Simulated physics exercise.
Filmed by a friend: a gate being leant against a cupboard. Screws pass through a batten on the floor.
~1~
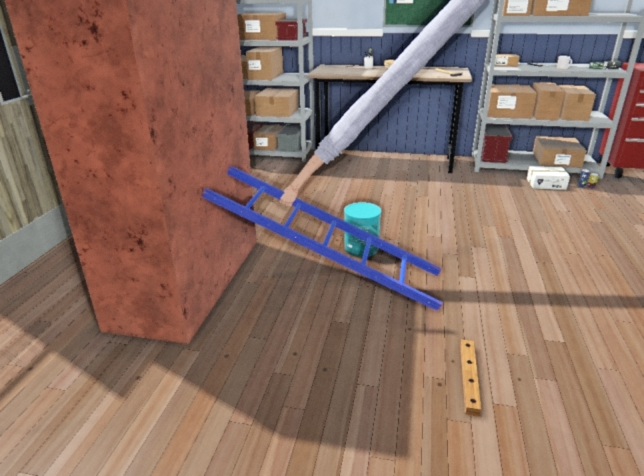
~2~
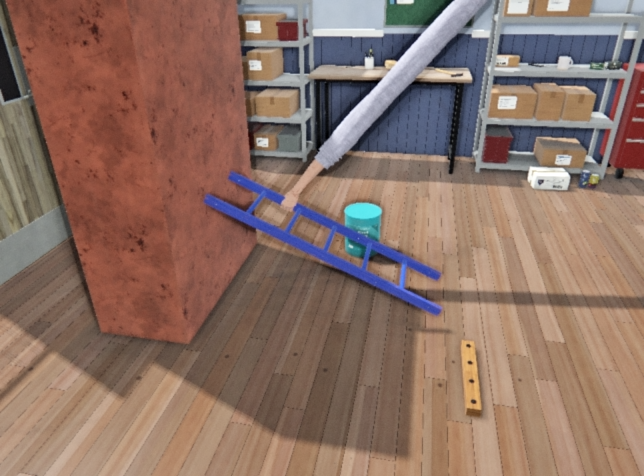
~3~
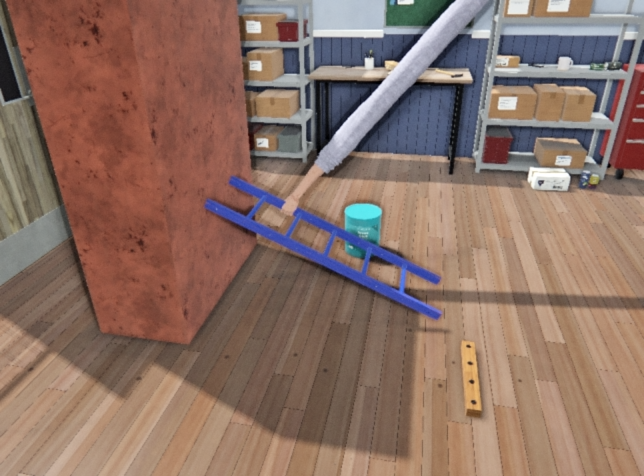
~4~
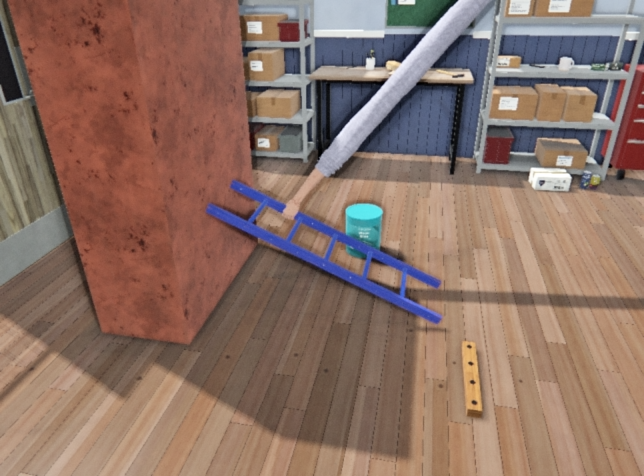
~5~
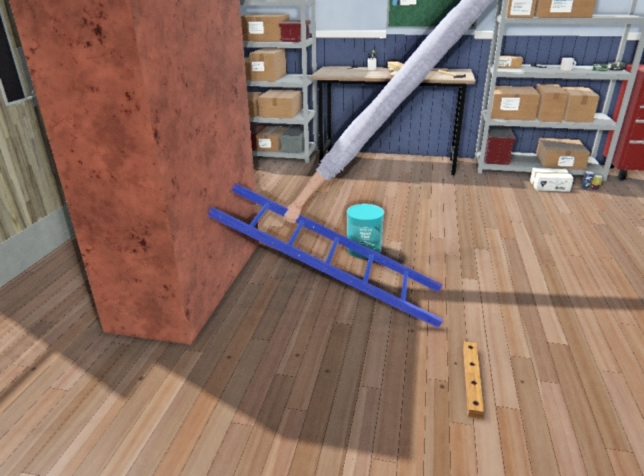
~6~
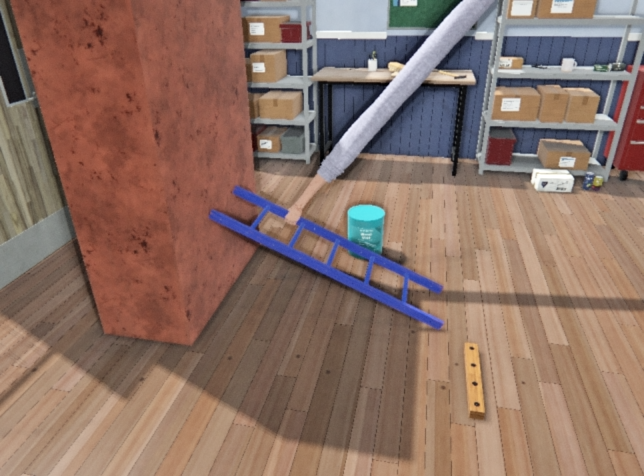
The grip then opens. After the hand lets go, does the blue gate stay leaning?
No - it loses its footing.
Then, 0.24 s later than the last frame, blue gate tilted by 9° near (338, 270).
Then, 0.36 s later than the last frame, blue gate tilted by 24° near (343, 296).
When it is over, the blue gate slips down, near (343, 296); the rest as before.
